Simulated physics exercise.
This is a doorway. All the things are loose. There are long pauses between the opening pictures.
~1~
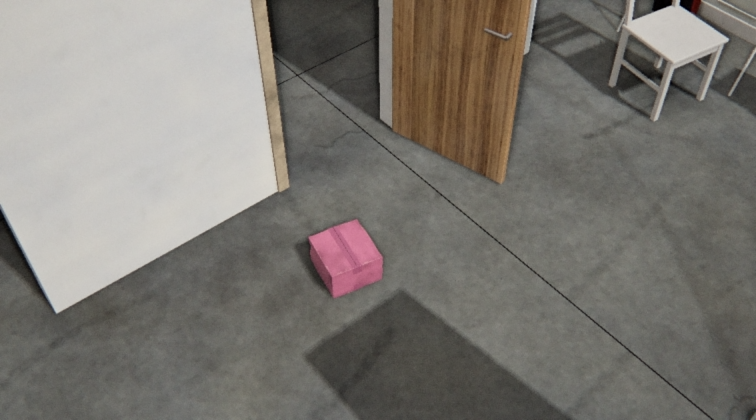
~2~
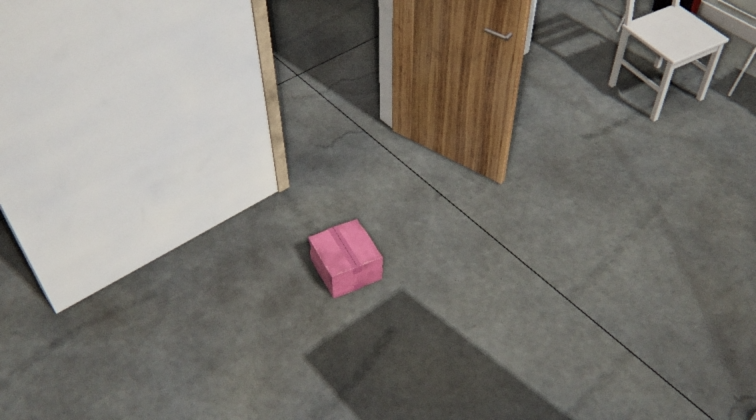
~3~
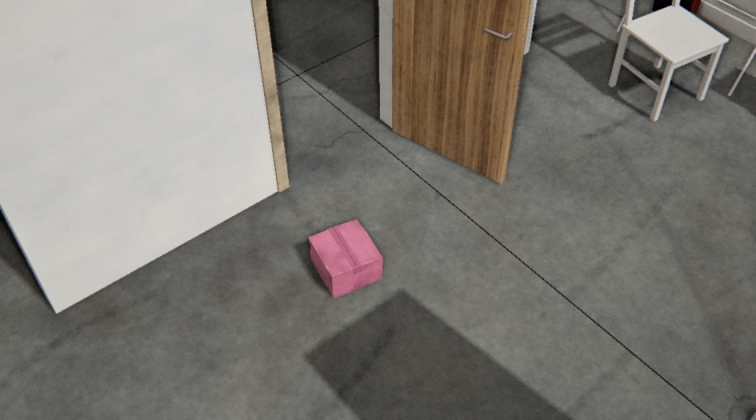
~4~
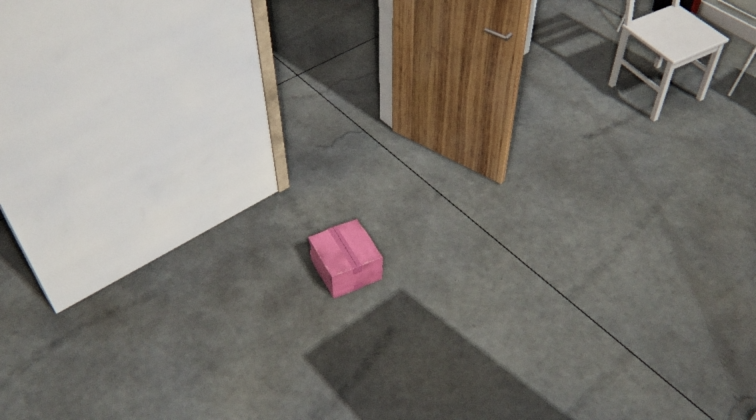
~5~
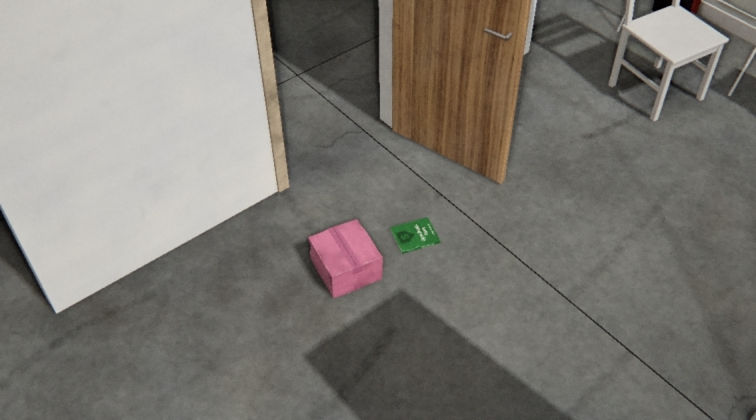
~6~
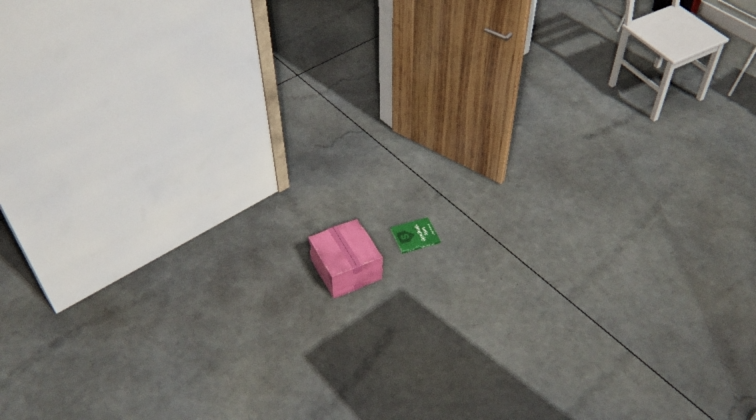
A green book appears on the gray floor just right of a pink box, near a doorway whose wooden door stands wide open; before and after that, the box, the door and the white chair all stay still.
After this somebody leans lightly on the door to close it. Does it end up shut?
Here the door closes.
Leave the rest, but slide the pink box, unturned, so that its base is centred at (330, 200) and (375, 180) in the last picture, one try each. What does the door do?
First, it is blocked; second, it closes.
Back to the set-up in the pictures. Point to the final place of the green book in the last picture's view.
At about (396, 244).
Then, 0.70 s on from there, open by 73°.
Then, 0.90 s on from there, open by 57°; green book shifted a little near (402, 242).
Then, 1.30 s on from there, open by 21°; green book shifted a little near (396, 245).
In the end, open by 0°; moved from the start, green book; pink box unmoved. At the end, from the last picture's camera, green book near (396, 245).
